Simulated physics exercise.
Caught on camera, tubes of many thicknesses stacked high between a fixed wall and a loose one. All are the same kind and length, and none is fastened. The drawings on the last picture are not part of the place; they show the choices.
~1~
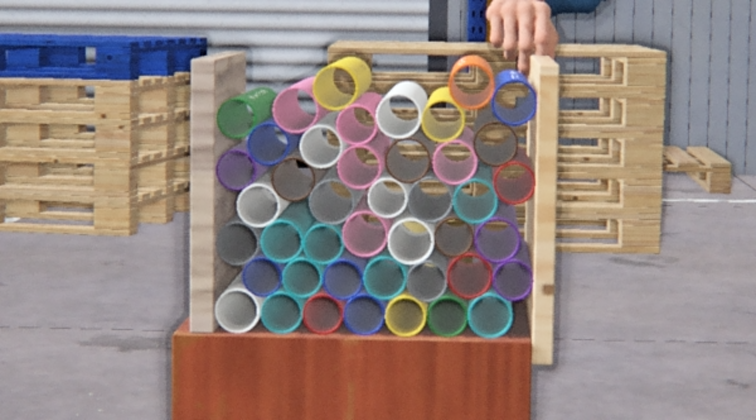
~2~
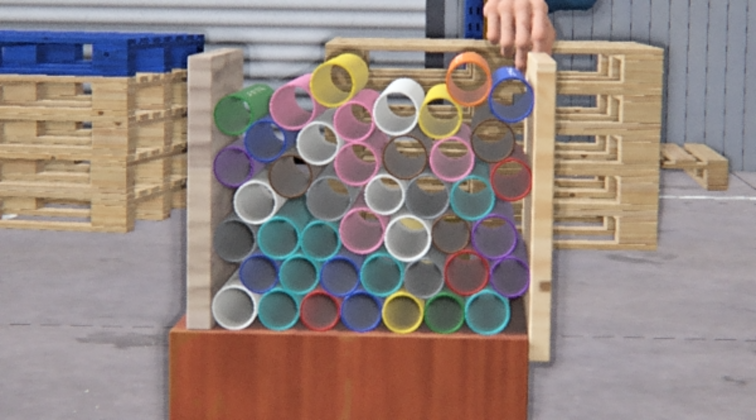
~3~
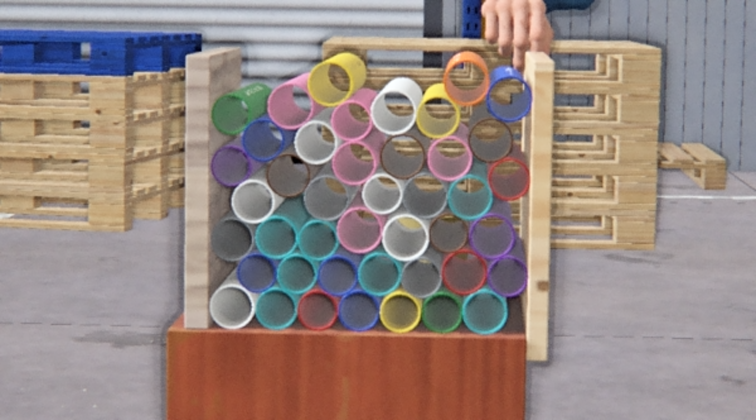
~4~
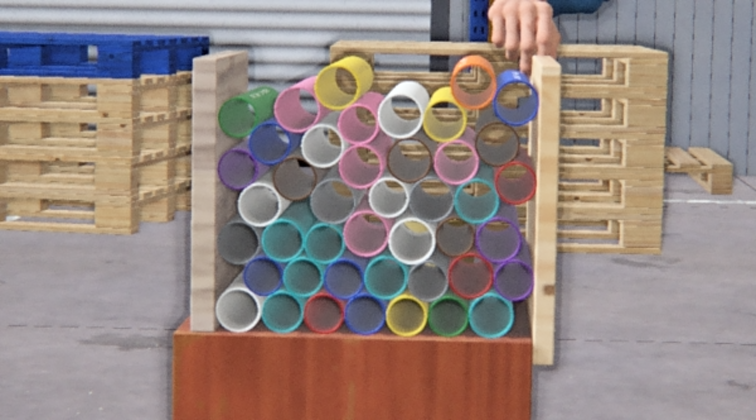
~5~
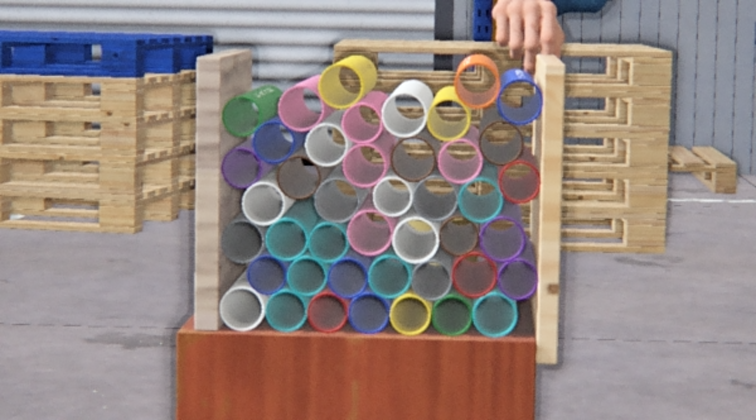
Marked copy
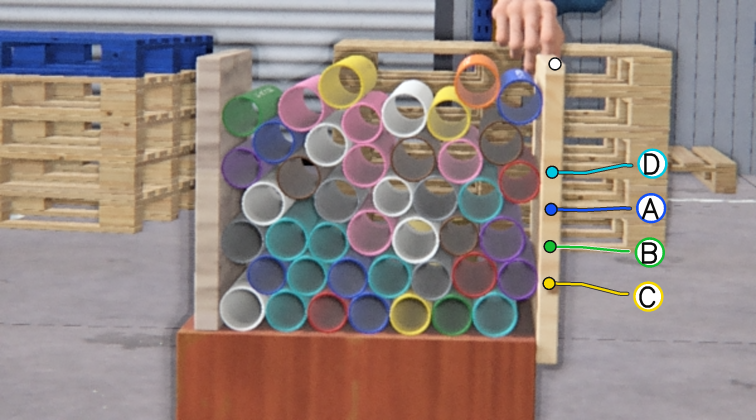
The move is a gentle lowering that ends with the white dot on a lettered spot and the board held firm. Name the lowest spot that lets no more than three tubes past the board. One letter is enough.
Stop at A.
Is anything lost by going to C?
Yes, at C.
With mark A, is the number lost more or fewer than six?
At A, fewer than six.
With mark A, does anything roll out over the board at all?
Yes.
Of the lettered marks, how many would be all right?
Two of them.
On the copy, A at (551, 209); B at (550, 246); C at (549, 283); D at (552, 172); the white dot at (555, 64).
On A. First, top of the board (543, 131).
Then, top of the board (541, 206).
Finally, top of the board (541, 208), one out over the board.
By contrast, B four out over the board; C four out over the board; D none out over the board.
